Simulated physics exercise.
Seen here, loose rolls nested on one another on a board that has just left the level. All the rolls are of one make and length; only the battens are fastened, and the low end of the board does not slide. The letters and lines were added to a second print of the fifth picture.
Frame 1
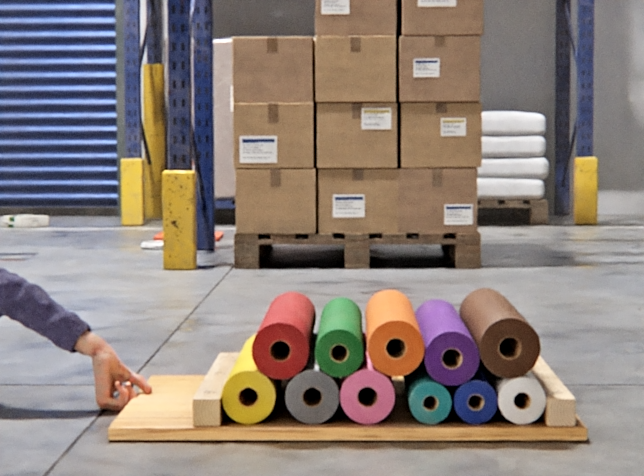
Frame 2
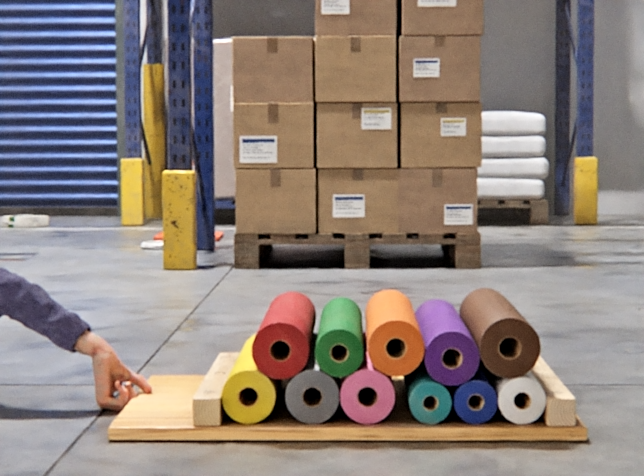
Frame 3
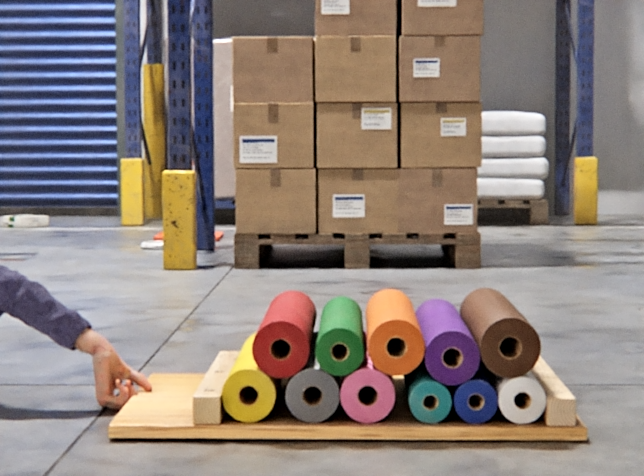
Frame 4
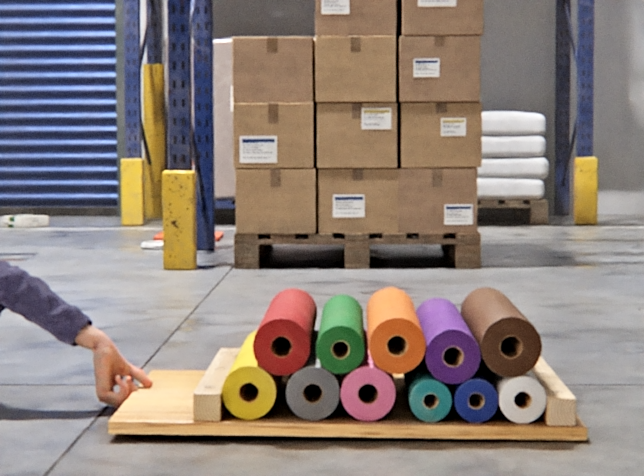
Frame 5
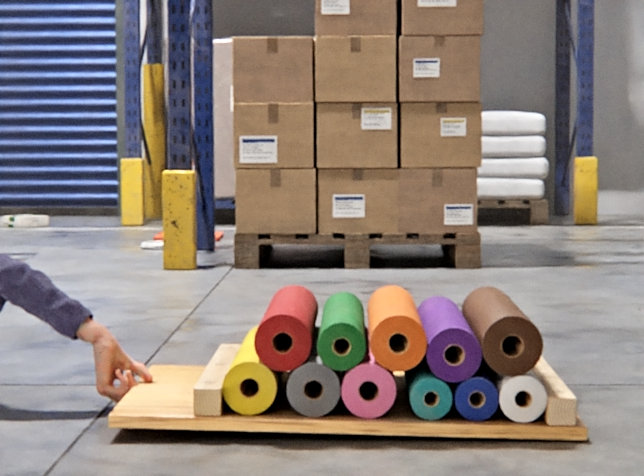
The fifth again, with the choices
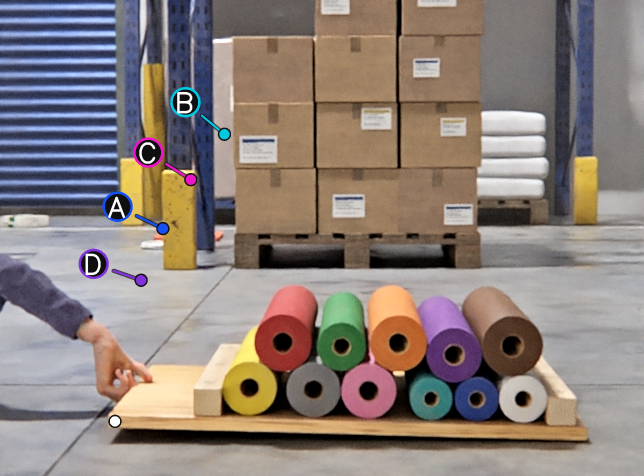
Hand slightly raising the left end of a wooden board carrying stacked colourful rolls between battens on a warehouse floor.
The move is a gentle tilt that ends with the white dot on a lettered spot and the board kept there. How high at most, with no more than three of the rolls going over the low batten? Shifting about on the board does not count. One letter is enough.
No higher than A.
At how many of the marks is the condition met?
Two of the four.
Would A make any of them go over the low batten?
Yes, at A.
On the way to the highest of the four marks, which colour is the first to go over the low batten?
It is the brown one.
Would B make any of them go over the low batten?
At B: Yes.
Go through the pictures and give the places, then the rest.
Turquoise roll (430, 403); blue roll (476, 402); white roll (522, 401), in the first frame.
White roll (522, 401); brown roll (510, 348), in the second frame.
Board (348, 391); yellow roll (248, 395); grey roll (313, 396); pink roll (368, 396), in the third frame.
Board (348, 389); yellow roll (249, 392); grey roll (313, 393), in the fourth frame.
Board (348, 386); yellow roll (249, 388); grey roll (313, 390), in the fifth frame.
On the marked copy, A at (163, 229); B at (224, 134); C at (191, 180); D at (141, 280); the white dot at (115, 421).
Following A. Soon after the start, board at 16°.
Later, board at 26°.
In the end, board at 26°, three over the low batten (brown, purple, orange).
As for the rest, B five over the low batten; C five over the low batten; D three over the low batten (brown, purple, orange).
